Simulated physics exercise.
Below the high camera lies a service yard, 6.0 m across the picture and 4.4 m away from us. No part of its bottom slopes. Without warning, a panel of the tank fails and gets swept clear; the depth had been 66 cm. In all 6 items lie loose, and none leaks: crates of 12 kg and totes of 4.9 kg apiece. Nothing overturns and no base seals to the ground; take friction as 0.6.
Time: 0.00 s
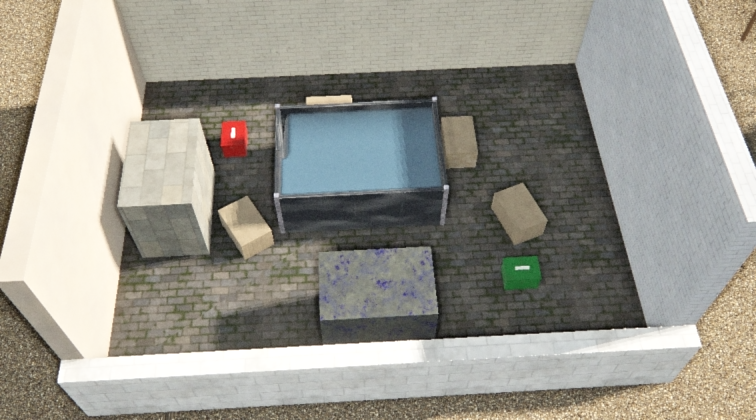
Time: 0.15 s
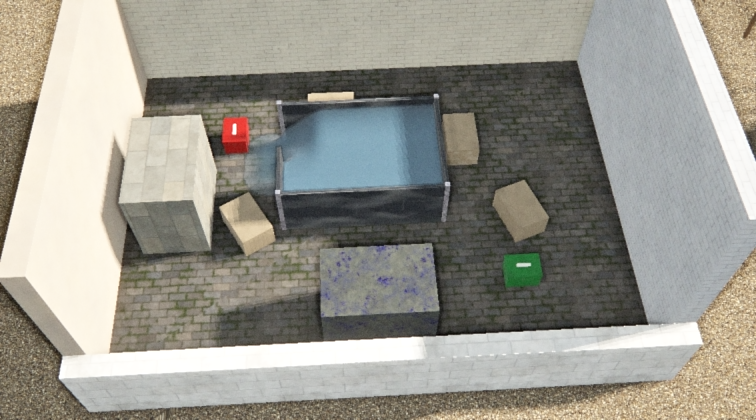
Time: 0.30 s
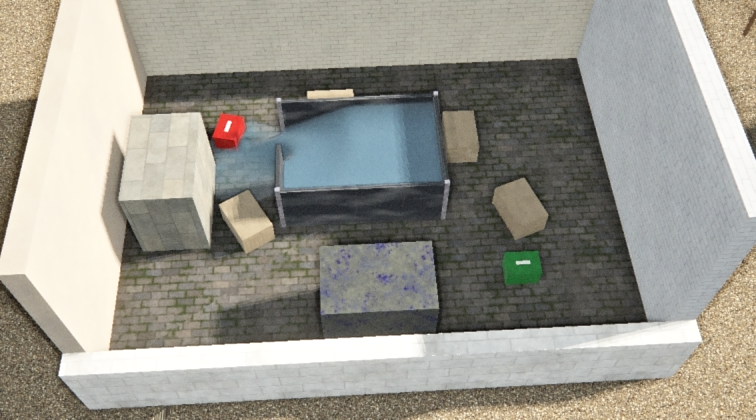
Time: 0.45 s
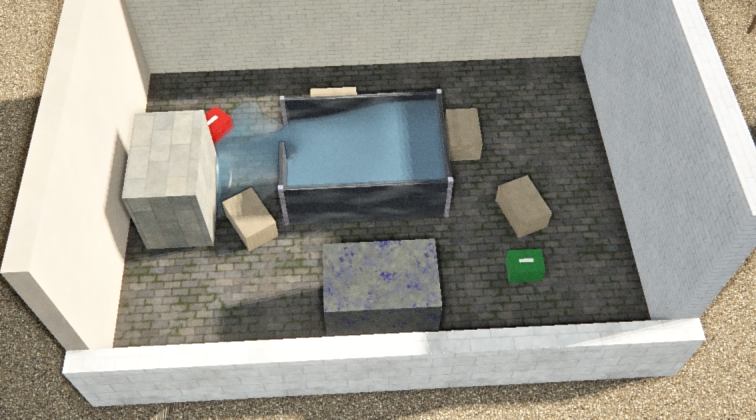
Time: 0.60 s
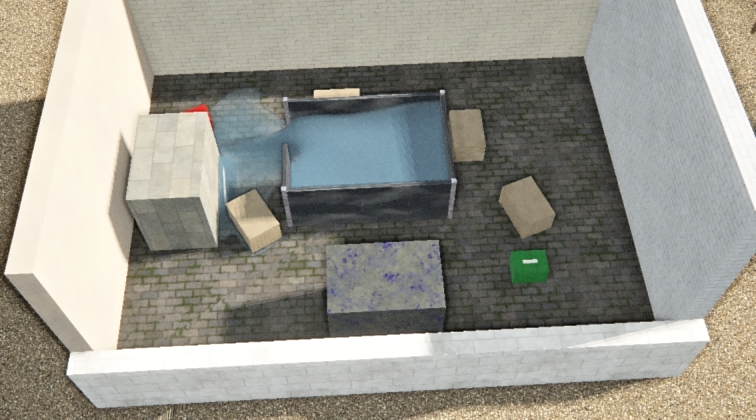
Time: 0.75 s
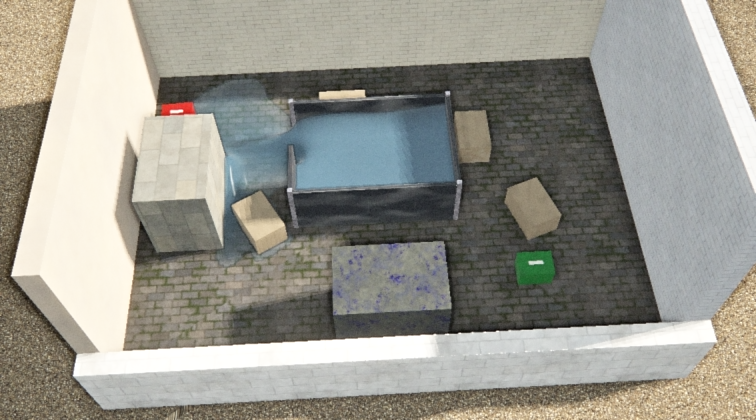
In the video, water pours out of the left side of a tank in a walled yard and spreads across the paving, pushing a red box back and leftward behind a pale block, while the green box stays put.
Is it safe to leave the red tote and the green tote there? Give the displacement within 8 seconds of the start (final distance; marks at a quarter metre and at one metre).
As I see it, the red tote goes a great distance. The green tote never really leaves its spot.
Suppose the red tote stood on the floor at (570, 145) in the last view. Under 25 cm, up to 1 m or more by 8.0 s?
Outcome: It is taken a long way.
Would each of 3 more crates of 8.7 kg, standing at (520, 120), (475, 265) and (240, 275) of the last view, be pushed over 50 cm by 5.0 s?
In order: Above it, below it, above it.
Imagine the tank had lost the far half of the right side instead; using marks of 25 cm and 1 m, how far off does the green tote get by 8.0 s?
Result: Green tote displaced far.
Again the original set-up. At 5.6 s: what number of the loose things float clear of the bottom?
At that moment 3.
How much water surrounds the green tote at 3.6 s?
Near 0 cm deep.
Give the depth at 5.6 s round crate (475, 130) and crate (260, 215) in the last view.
Around 3 cm and 6 cm.
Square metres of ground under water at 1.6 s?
Some 8.5 m2.
After 1.6 s the red tote is near (190, 64), 1.2 m from its start, afloat; the green tote is near (536, 263), 0.0 m from its start, aground; 1 afloat.
After 3.6 s the red tote is near (427, 88), 2.4 m from its start, afloat; the green tote is near (536, 263), 0.0 m from its start, aground; 2 afloat.
After 5.6 s the red tote is near (597, 119), 4.5 m from its start, afloat; the green tote is near (536, 263), 0.0 m from its start, aground; 3 afloat.
After 8.0 s the red tote is near (602, 293), 4.8 m from its start, afloat; the green tote is near (539, 272), 0.1 m from its start, afloat; 4 afloat.
